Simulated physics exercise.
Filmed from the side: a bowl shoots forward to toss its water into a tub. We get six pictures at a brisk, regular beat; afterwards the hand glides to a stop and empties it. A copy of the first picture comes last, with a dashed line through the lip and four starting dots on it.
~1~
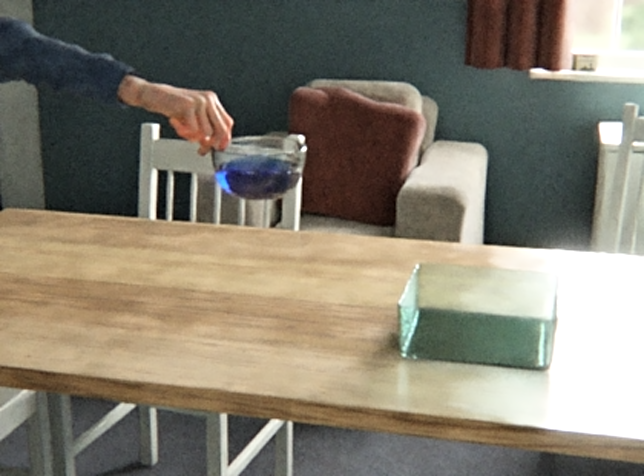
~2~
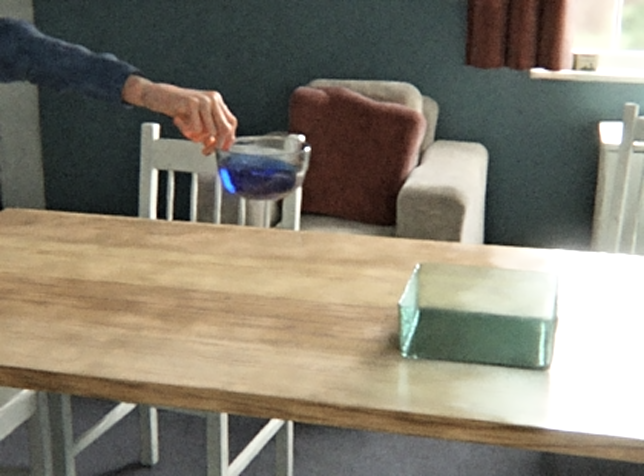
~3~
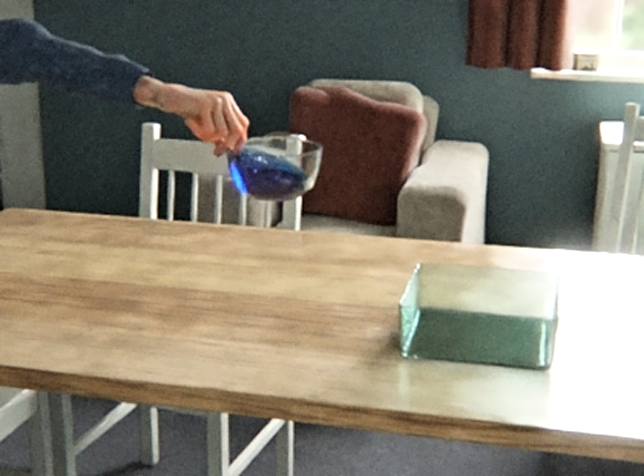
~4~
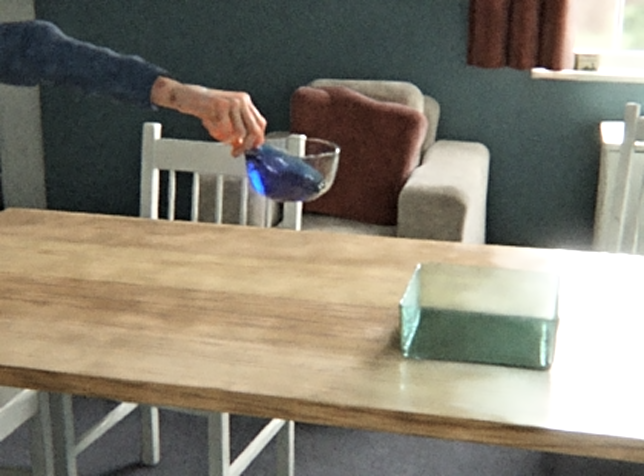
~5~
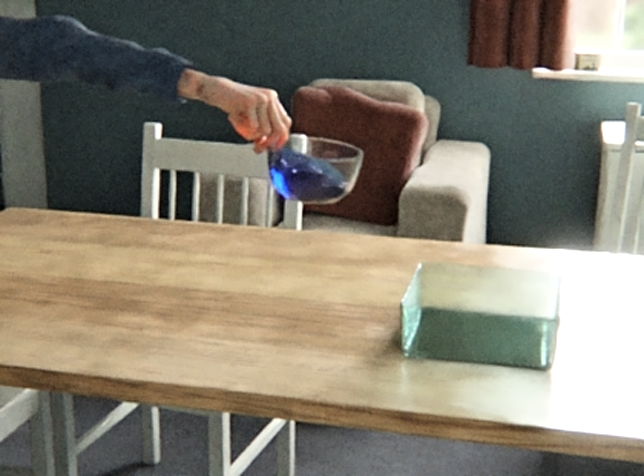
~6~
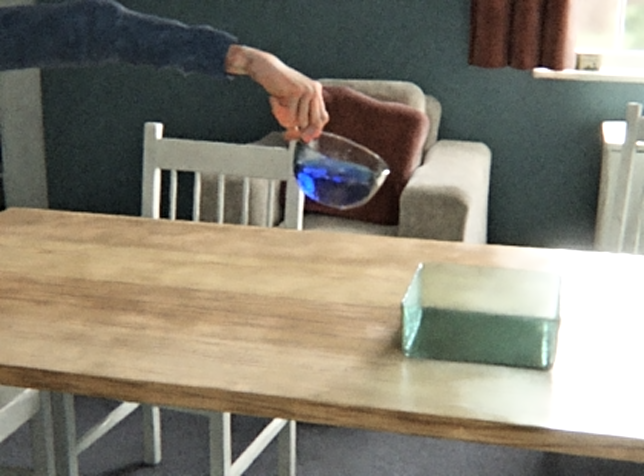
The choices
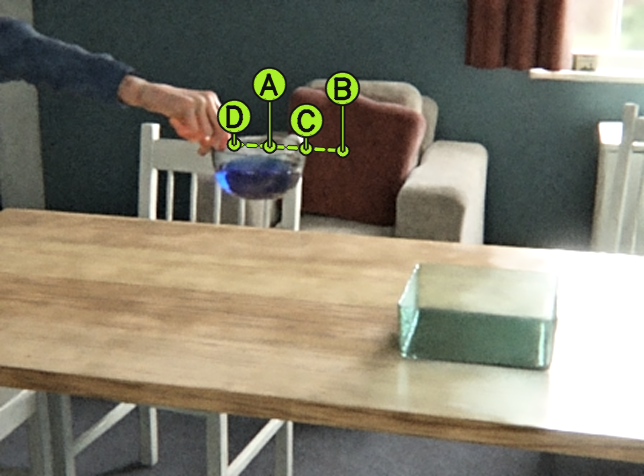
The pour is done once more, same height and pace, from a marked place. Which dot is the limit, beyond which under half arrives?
It is A.
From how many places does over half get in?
Three.
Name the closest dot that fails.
D.
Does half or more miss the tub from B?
No, that is safe.
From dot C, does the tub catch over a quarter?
Yes, it does.
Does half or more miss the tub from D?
Yes, it does.
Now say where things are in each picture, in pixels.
The first frame shows upright, lip at (302, 148); tub from (398, 354) to (552, 370); nothing has left yet.
The second frame shows upright, lip at (307, 148); nothing has left yet.
The third frame shows upright, lip at (319, 149); nothing has left yet.
The fourth frame shows upright, lip at (337, 149); nothing has left yet.
The fifth frame shows tipped about 5°, lip at (360, 155); nothing has left yet.
The sixth frame shows tipped about 21°, lip at (386, 171); nothing has left yet.
In lime, A at (269, 146); B at (342, 150); C at (306, 148); D at (234, 144).
With A, about 63 % lands in the tub, 14 % falls short and 23 % goes beside or beyond.
With B, about 74 % lands in the tub, 12 % falls short and 14 % goes beside or beyond.
With C, about 69 % lands in the tub, 8 % falls short and 23 % goes beside or beyond.
With D, about 36 % lands in the tub, 52 % falls short and 13 % goes beside or beyond.
